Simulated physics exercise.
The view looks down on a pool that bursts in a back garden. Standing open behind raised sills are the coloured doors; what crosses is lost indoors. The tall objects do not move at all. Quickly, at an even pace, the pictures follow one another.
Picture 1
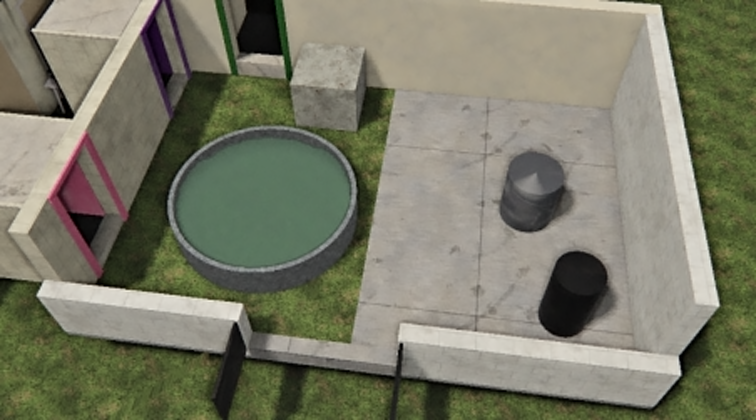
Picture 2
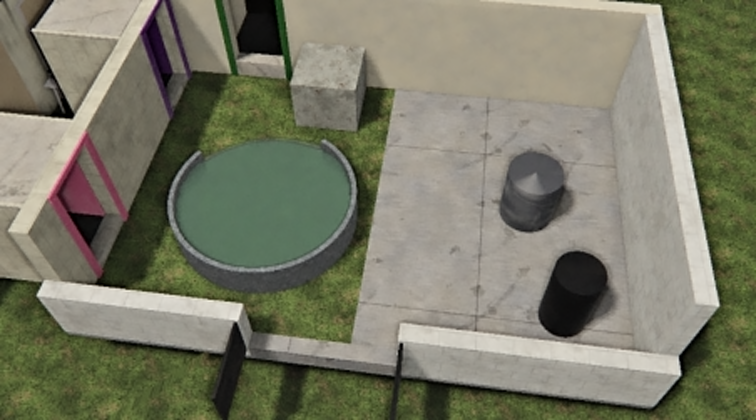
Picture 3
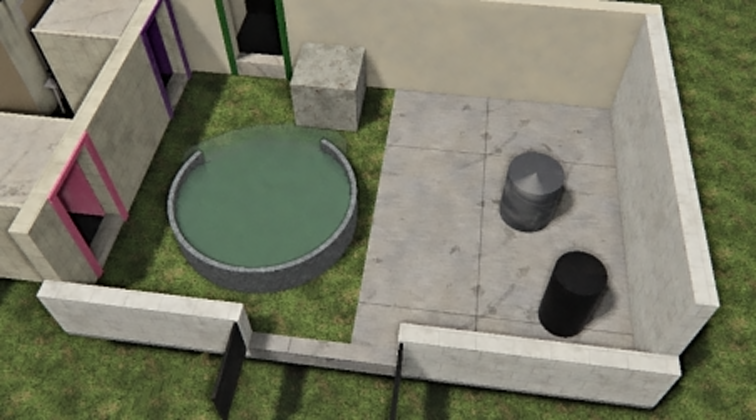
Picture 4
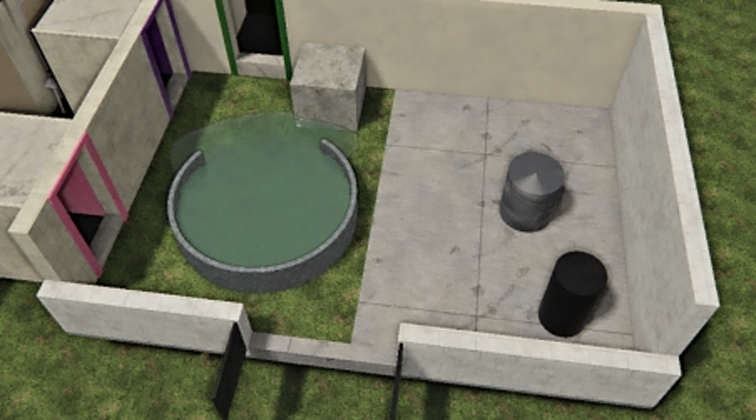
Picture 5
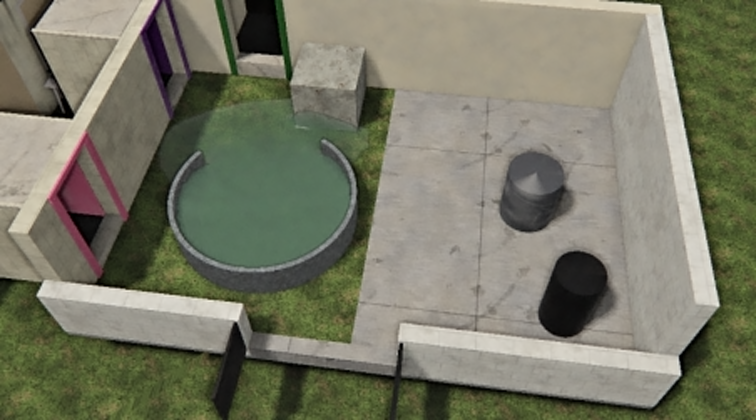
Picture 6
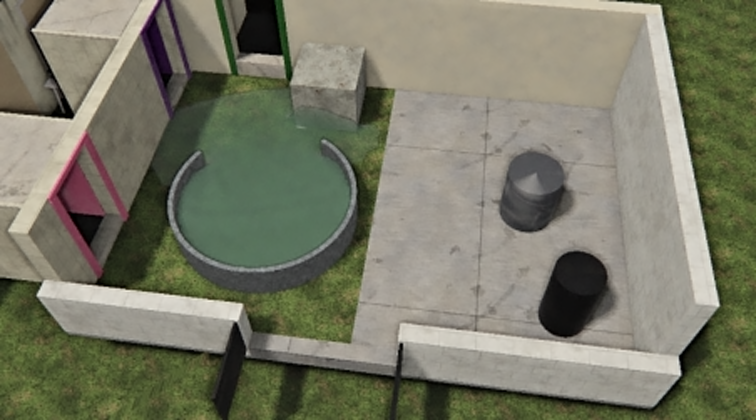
Back garden seen from above, a round pool's far wall opening and green water spreading across grass towards the grey block.
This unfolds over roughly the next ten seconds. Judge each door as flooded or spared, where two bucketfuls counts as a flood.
The pink door is spared, the purple door is flooded, the green door is spared.
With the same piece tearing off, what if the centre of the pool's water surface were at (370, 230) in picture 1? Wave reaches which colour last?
The one in pink.
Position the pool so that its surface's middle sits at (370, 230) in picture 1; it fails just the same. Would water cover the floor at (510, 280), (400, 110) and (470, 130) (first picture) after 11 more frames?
My reading is missed by the flood first, hit by the flood next and hit by the flood last.
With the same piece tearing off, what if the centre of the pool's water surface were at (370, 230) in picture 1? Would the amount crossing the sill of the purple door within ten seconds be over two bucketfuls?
As I see it, the purple one remains within bounds.
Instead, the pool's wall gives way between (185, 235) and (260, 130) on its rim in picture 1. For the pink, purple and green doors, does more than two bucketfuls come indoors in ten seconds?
Note: Pink door crosses the line, purple door crosses the line, green door misses the line.
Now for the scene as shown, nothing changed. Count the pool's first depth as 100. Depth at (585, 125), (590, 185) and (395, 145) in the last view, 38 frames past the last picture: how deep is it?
Going in order, roughly 12, 8 and 8 %.
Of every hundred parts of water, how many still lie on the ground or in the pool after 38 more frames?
Result: Close to 94 %.
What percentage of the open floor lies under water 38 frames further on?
Estimate: Near 80 %.
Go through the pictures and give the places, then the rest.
The first picture shows still water in the round pool at (264, 196).
In the second picture, the front is at a hidden place, out from the gap on the round pool's far side.
In the third picture, water pours out on the round pool's far side and has run to (188, 156).
In the fourth picture, water pours out on the round pool's far side and has run to (352, 132).
In the fifth picture, water pours out on the round pool's far side and has run to (366, 133).
In the sixth picture, the front is at (171, 119), out from the gap on the round pool's far side.
A moment on, water covers 25 % of the floor; the pink door not reached, the purple door wet at the sill, nothing in, the green door wet at the sill, nothing in.
Next, water covers 35 % of the floor; the pink door not reached, the purple door under two buckets in, the green door wet at the sill, nothing in.
Then, water covers 55 % of the floor; the pink door not reached, the purple door far over two buckets in, the green door wet at the sill, nothing in.
Later, water covers 80 % of the floor; the pink door wet at the sill, nothing in, the purple door far over two buckets in, the green door wet at the sill, nothing in.
In the end, water covers 100 % of the floor; the pink door wet at the sill, nothing in, the purple door far over two buckets in, the green door wet at the sill, nothing in.
